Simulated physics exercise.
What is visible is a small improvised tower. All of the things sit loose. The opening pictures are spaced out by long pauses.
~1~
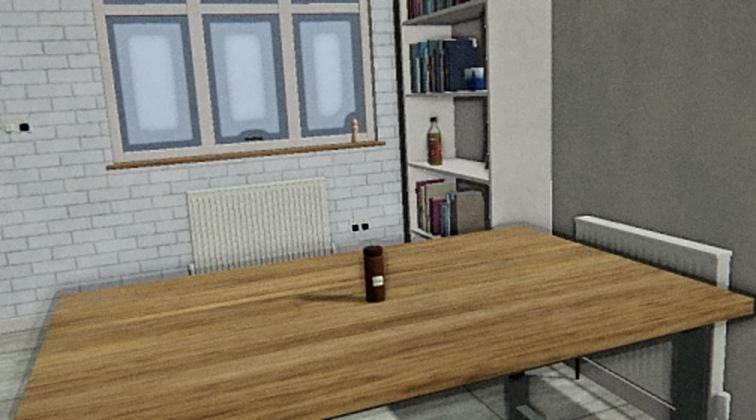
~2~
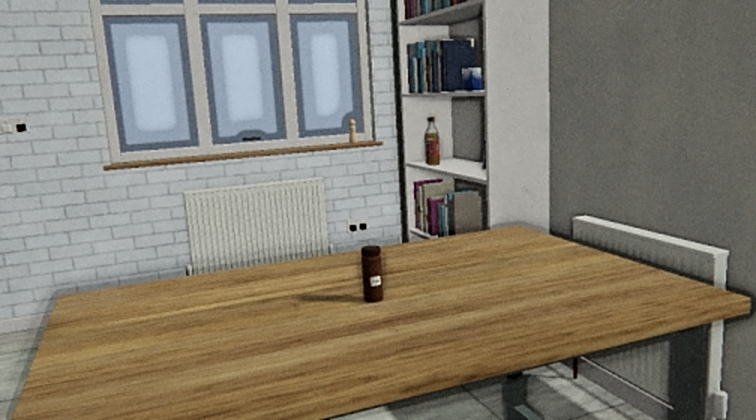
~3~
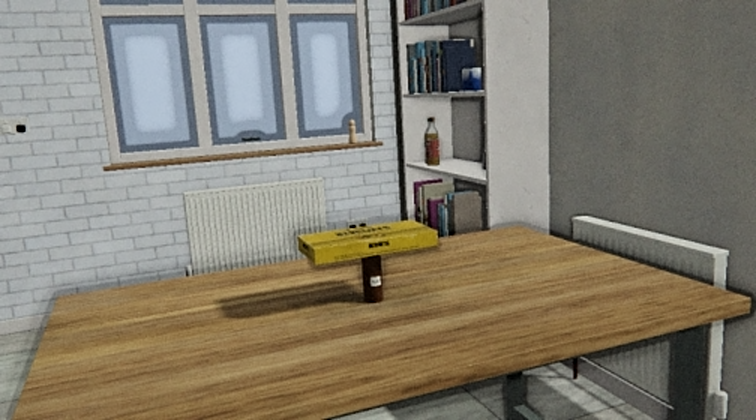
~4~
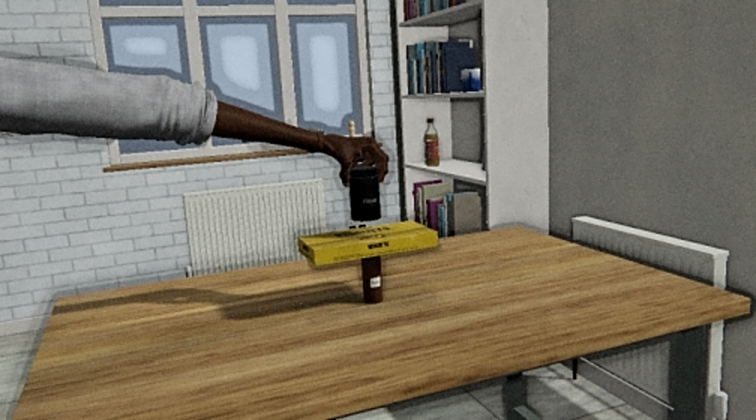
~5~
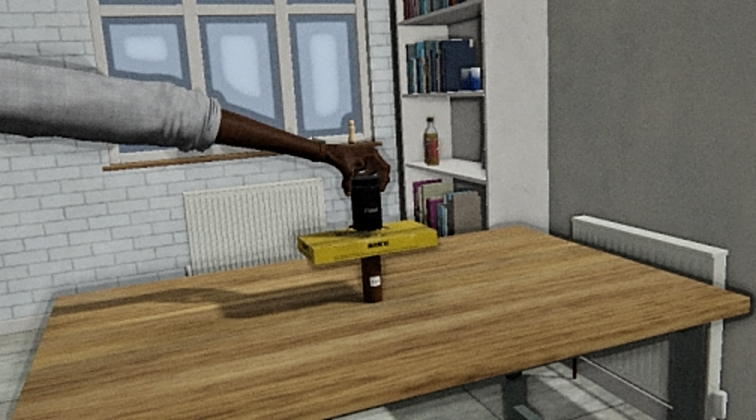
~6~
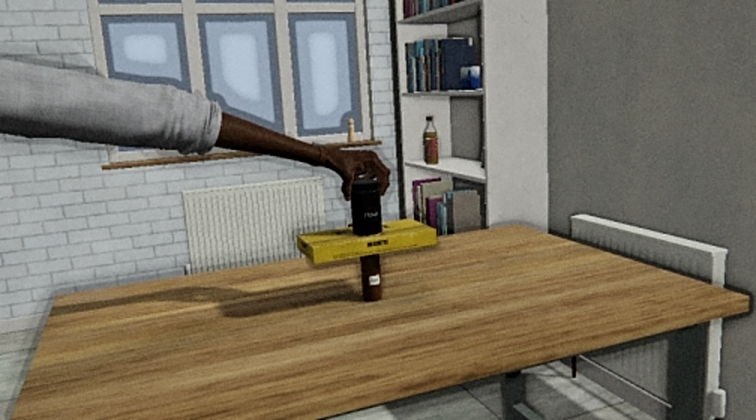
In a room with white brick walls, a window, radiators and a bookshelf, a fixed camera looks slightly down on a wooden table. A small brown shaker stands near the middle, then a flat yellow box appears balanced across its top. A grey-sleeved arm reaches in from the left, lowers a black jar a short way onto the box, and keeps hold of it.
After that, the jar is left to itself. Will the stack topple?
Basically, the build is sound there.
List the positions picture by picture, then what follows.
In the first picture, the last thing is not in view yet; brown shaker (374, 274).
In the second picture, the last thing is not in view yet; brown shaker (372, 274).
In the third picture, the last thing is not in view yet; brown shaker (372, 274).
In the fourth picture, on its way; black jar (365, 193); brown shaker (372, 275).
In the fifth picture, on its way; black jar (366, 202); brown shaker (372, 274).
In the sixth picture, set down, still held; black jar (366, 207); brown shaker (371, 273).
Then, 0.20 s past the last view, nothing moves.
Then, 0.40 s past the last view, black jar resting near (366, 207).
Finally, all 3 still in place. Final places as the last picture's camera would see them, black jar near (366, 207). The stack holds.
